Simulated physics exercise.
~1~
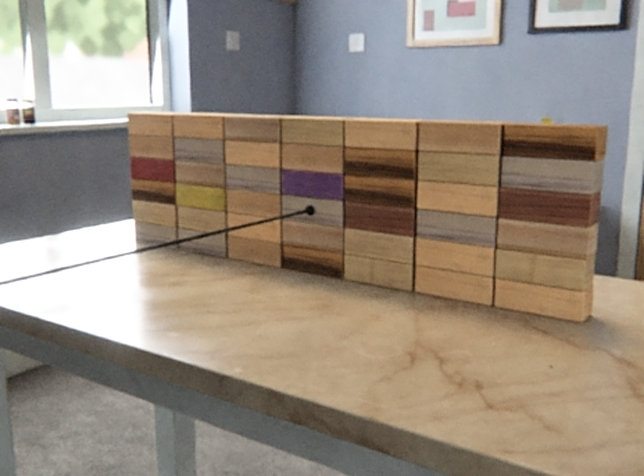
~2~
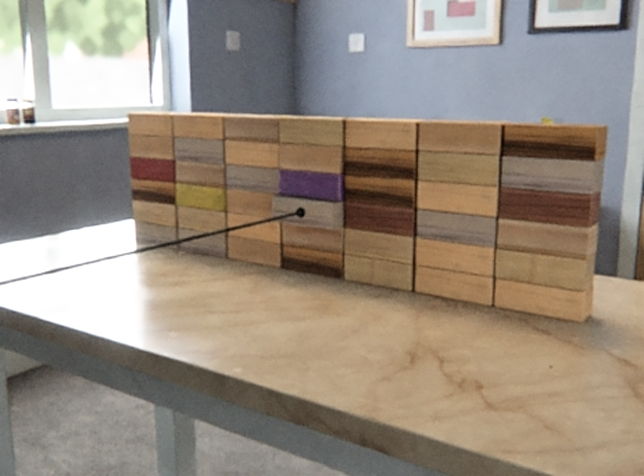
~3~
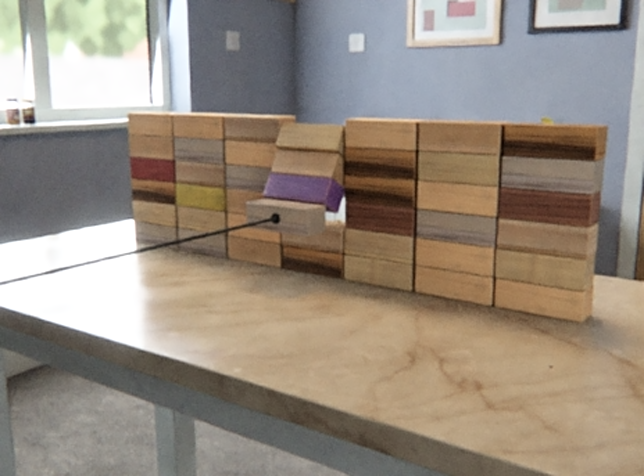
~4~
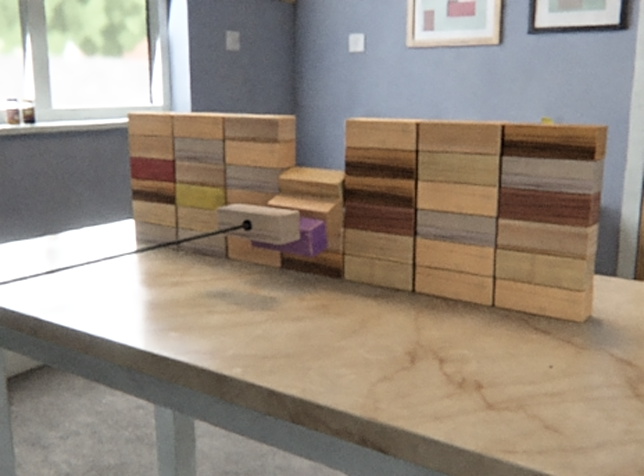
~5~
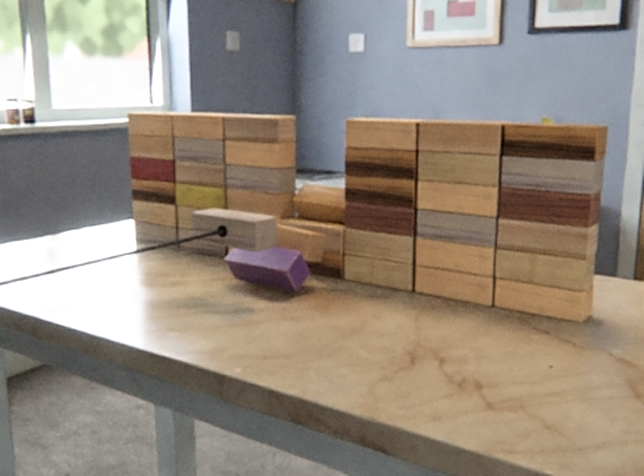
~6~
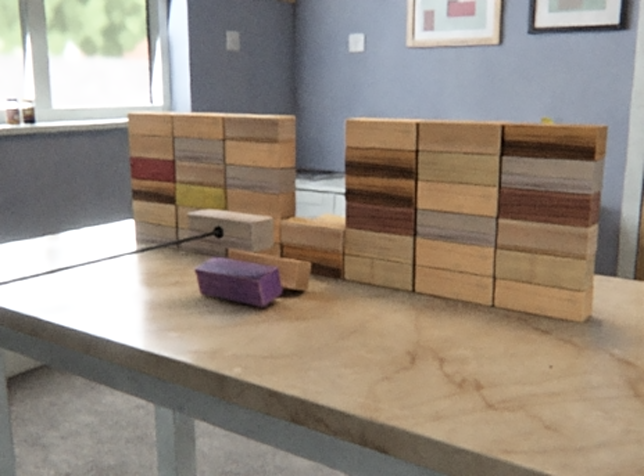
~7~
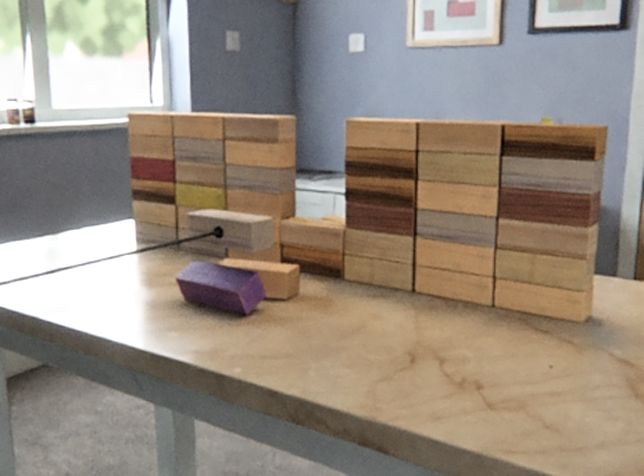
On a marble-patterned table in a blue-walled room, a wall of wooden blocks stands in neat, aligned columns, with a thin dark rod attached to a pale block just beneath a purple one. The rod draws the pale block out toward the left, and the purple block and those stacked above it tilt and sink. They tumble into the gap, the purple block rolling forward onto the tabletop. It slides left and settles beside a fallen light-brown block, while the pale block stays held on the rod. A gap remains in the wall, with the red and yellow blocks still in place.
